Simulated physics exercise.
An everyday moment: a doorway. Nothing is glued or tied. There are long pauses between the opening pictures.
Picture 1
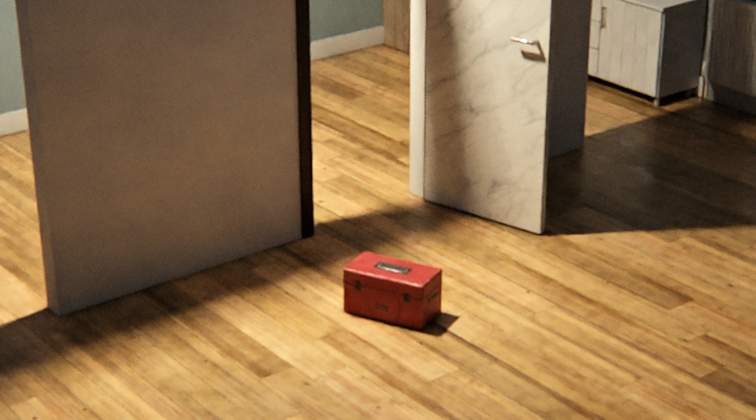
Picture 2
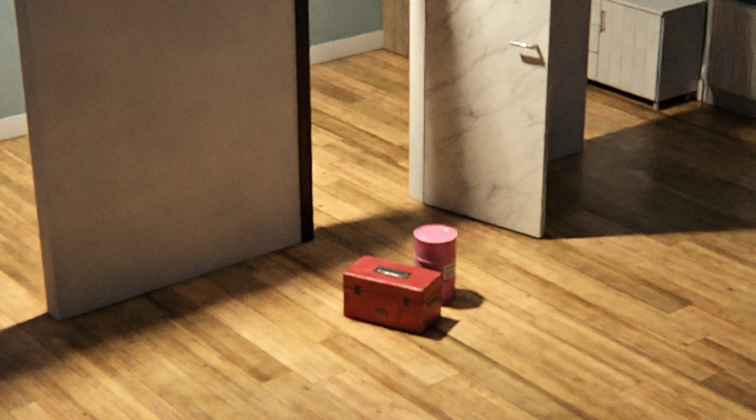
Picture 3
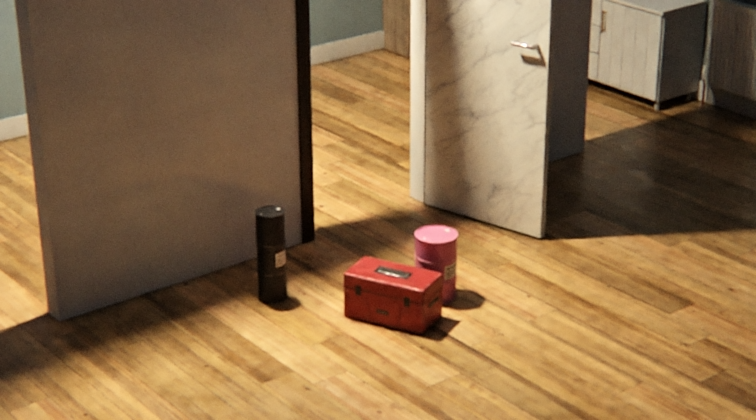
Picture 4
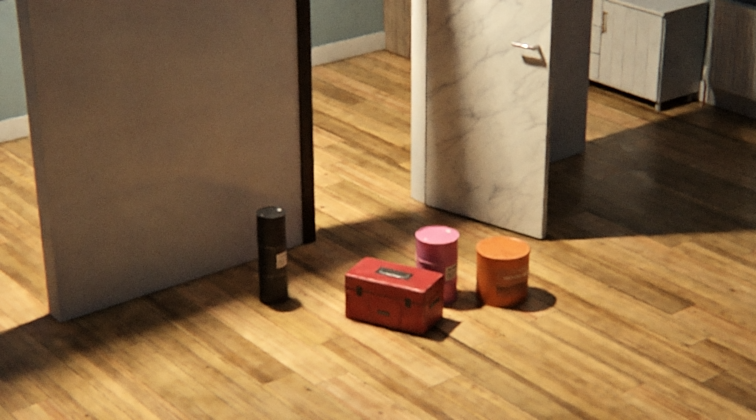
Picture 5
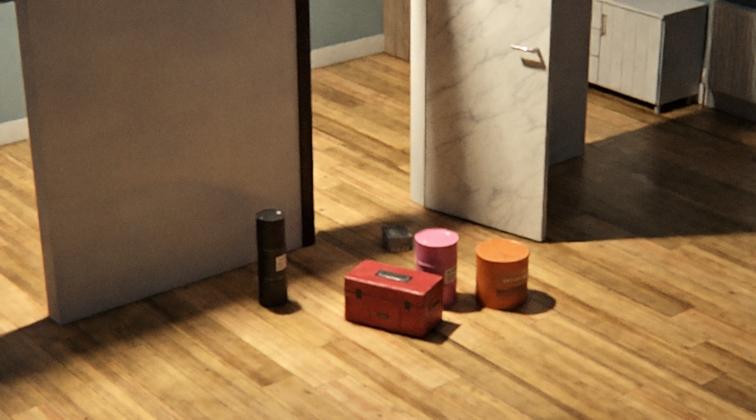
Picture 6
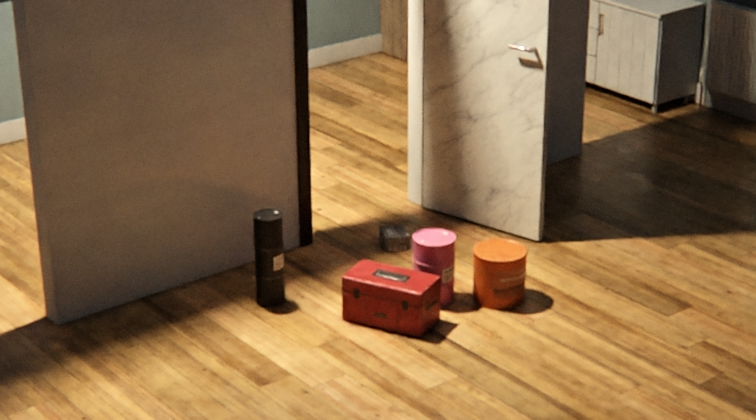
Nothing is seen moving, but new objects appear one after another around a red toolbox on a wooden floor near an open door: a pink canister, a black canister, an orange pail, and a small dark box behind.
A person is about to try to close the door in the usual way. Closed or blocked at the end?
As it turns out, it reaches the frame.
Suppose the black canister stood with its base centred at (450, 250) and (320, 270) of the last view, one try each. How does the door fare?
First try: It jams; second try: It shuts.
Then, 1.00 s later than the last frame, door at 46°.
Then, 1.40 s later than the last frame, door at 9°; grey box moved well along near (344, 227).
When it is over, door at 0°; moved from the start, grey box; the other 4 as before. End places, in pixels of the last picture, grey box near (318, 216).
